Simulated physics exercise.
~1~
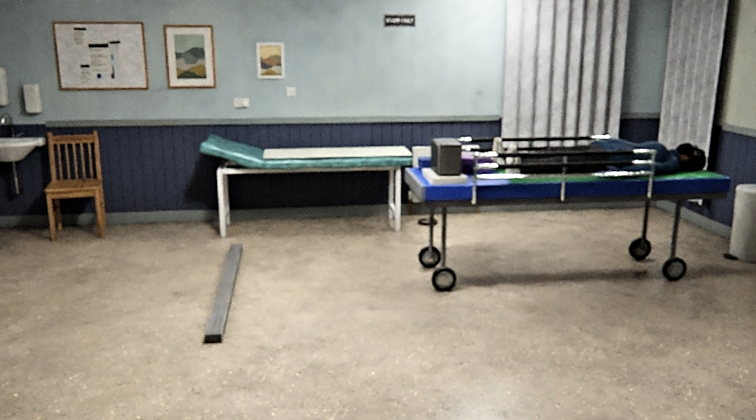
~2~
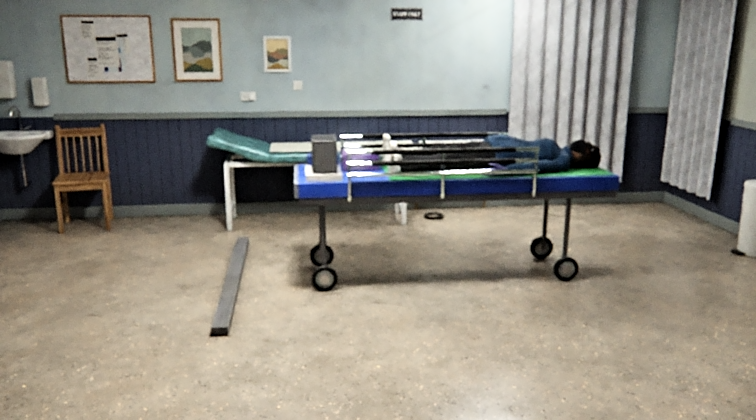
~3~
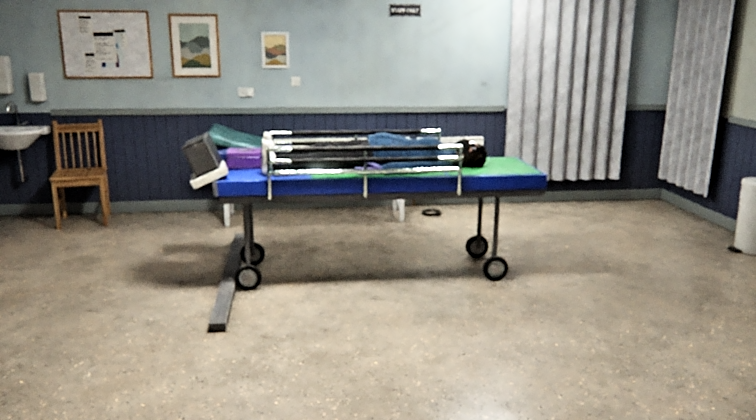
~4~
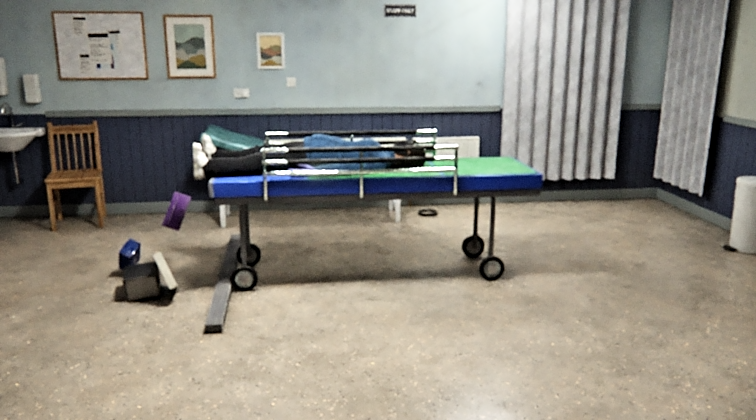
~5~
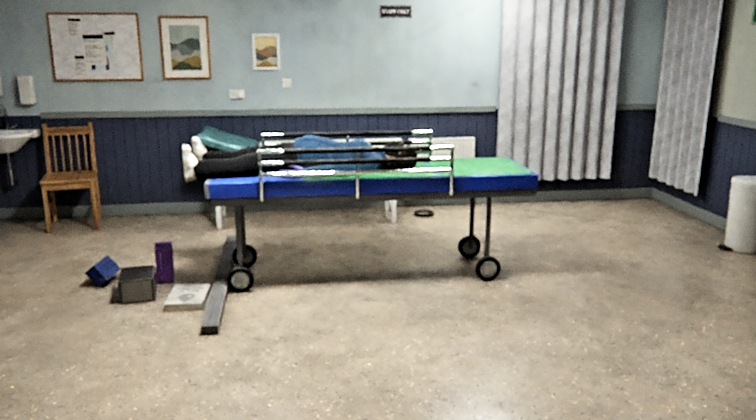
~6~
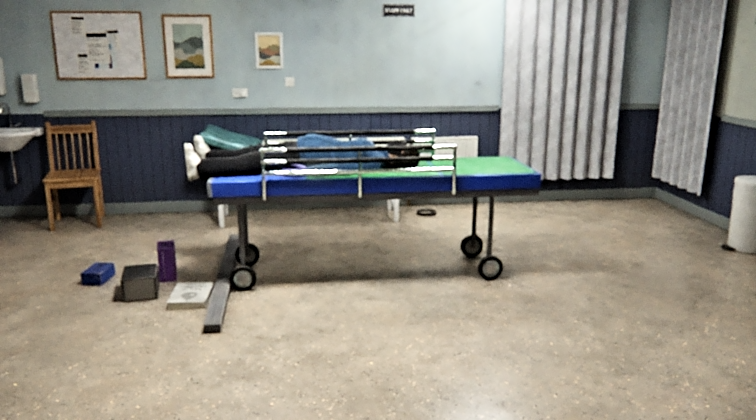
A wheeled trolley carrying a person lying down rolled left until it stopped at a low grey bar, and the monitor, white folder, blue box and purple case slid off onto the floor while the person's feet ended up past the end.
